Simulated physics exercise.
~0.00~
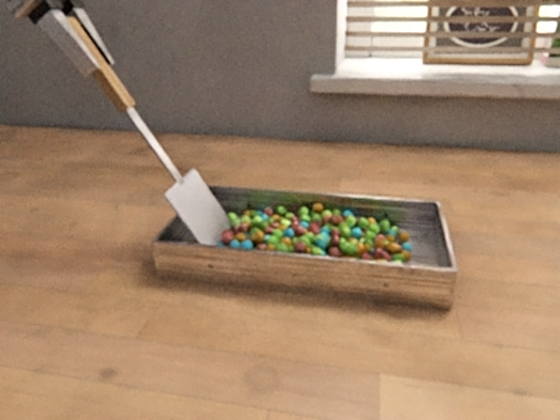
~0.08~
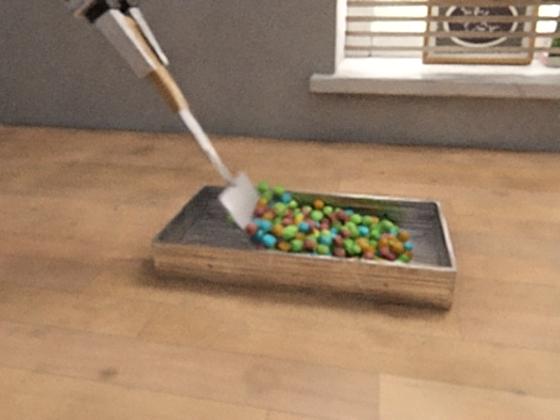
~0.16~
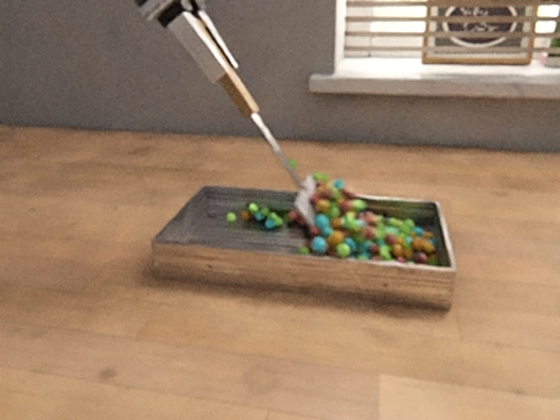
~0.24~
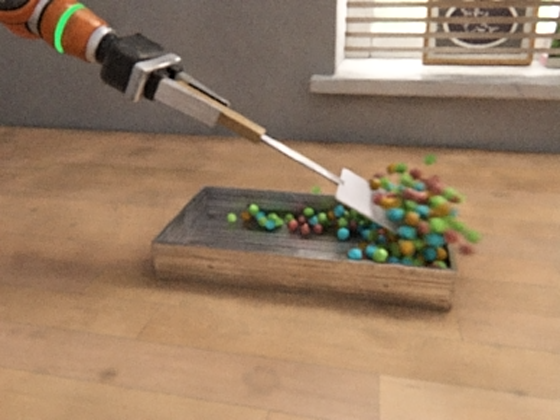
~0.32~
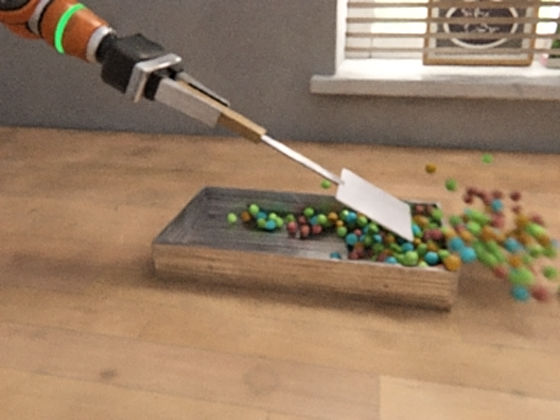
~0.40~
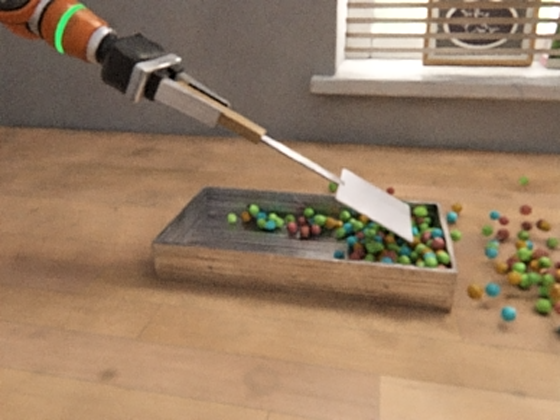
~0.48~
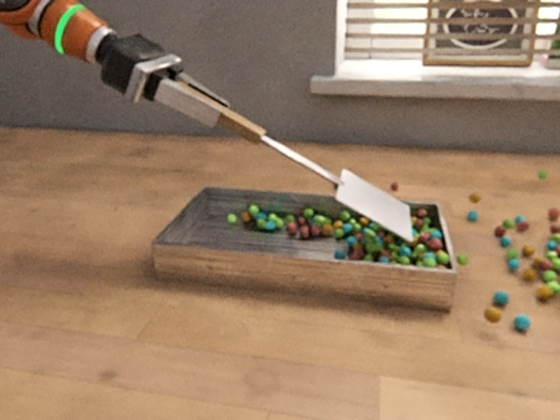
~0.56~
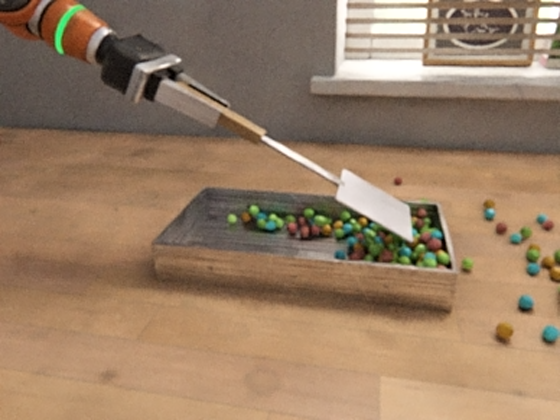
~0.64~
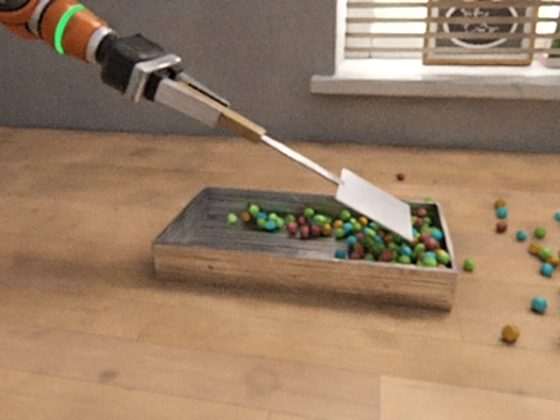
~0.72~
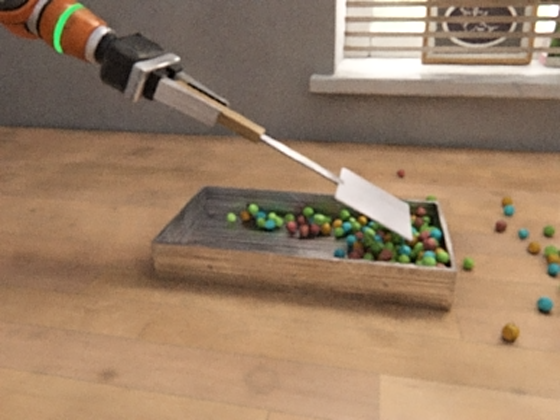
Robot arm sweeping a spatula rightward through colourful round sweets in a tray, flinging many onto the table while others stay inside.
